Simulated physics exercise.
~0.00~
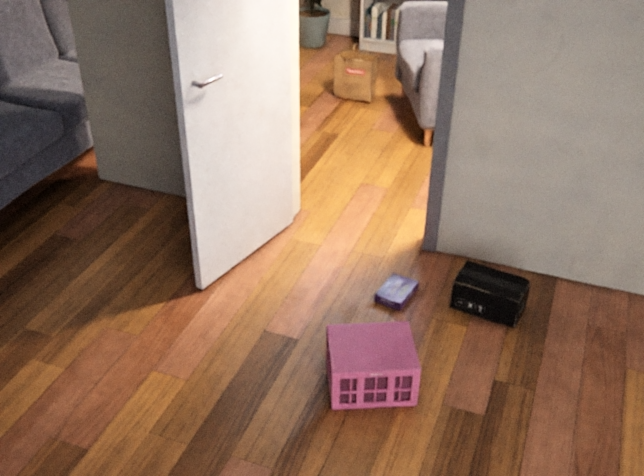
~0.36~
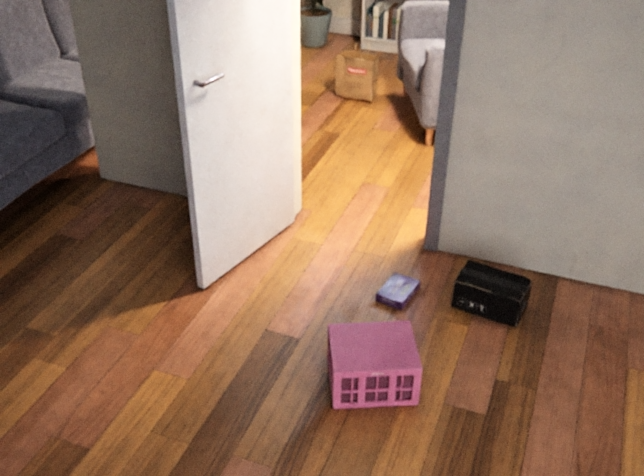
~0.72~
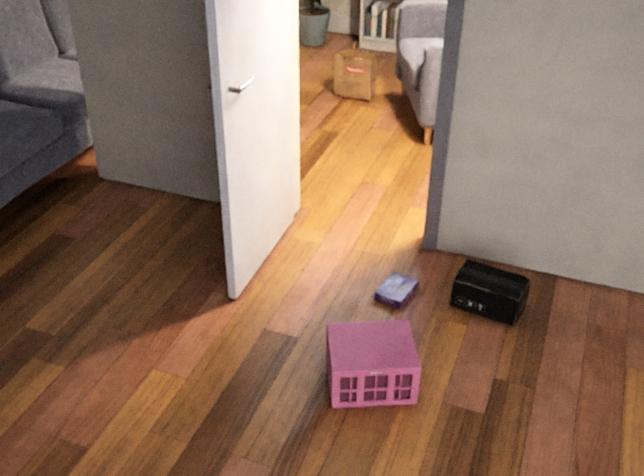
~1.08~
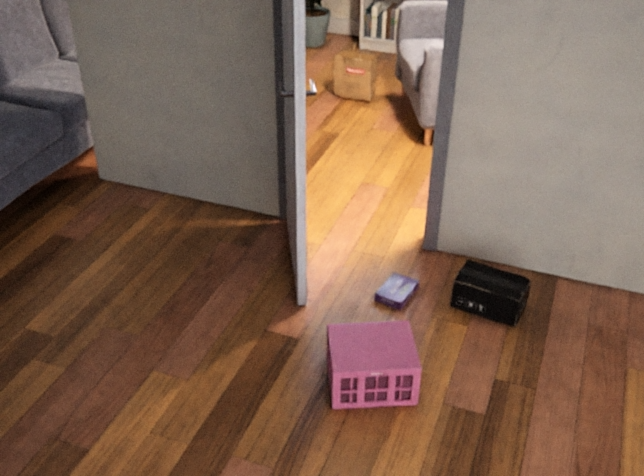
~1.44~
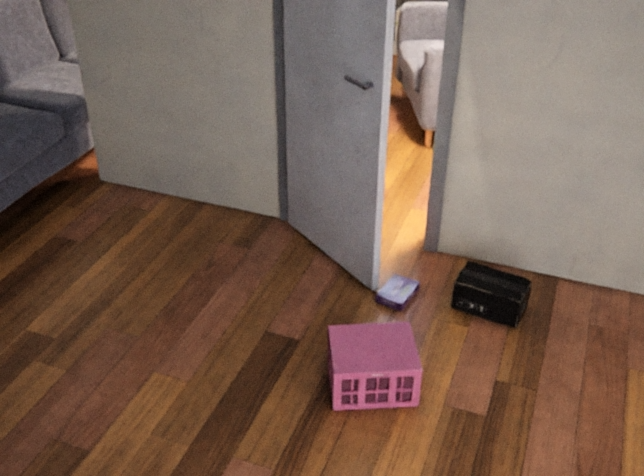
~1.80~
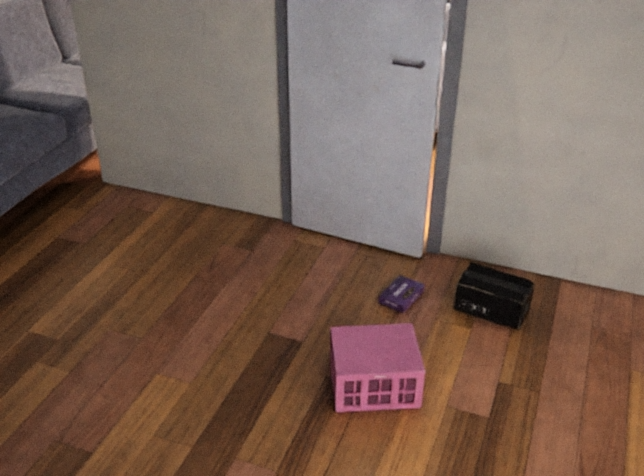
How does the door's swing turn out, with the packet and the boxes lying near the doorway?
Nothing on the floor blocks it, and the door shuts, swinging past the packet into the doorway until only a thin strip of light is seen at its right edge.
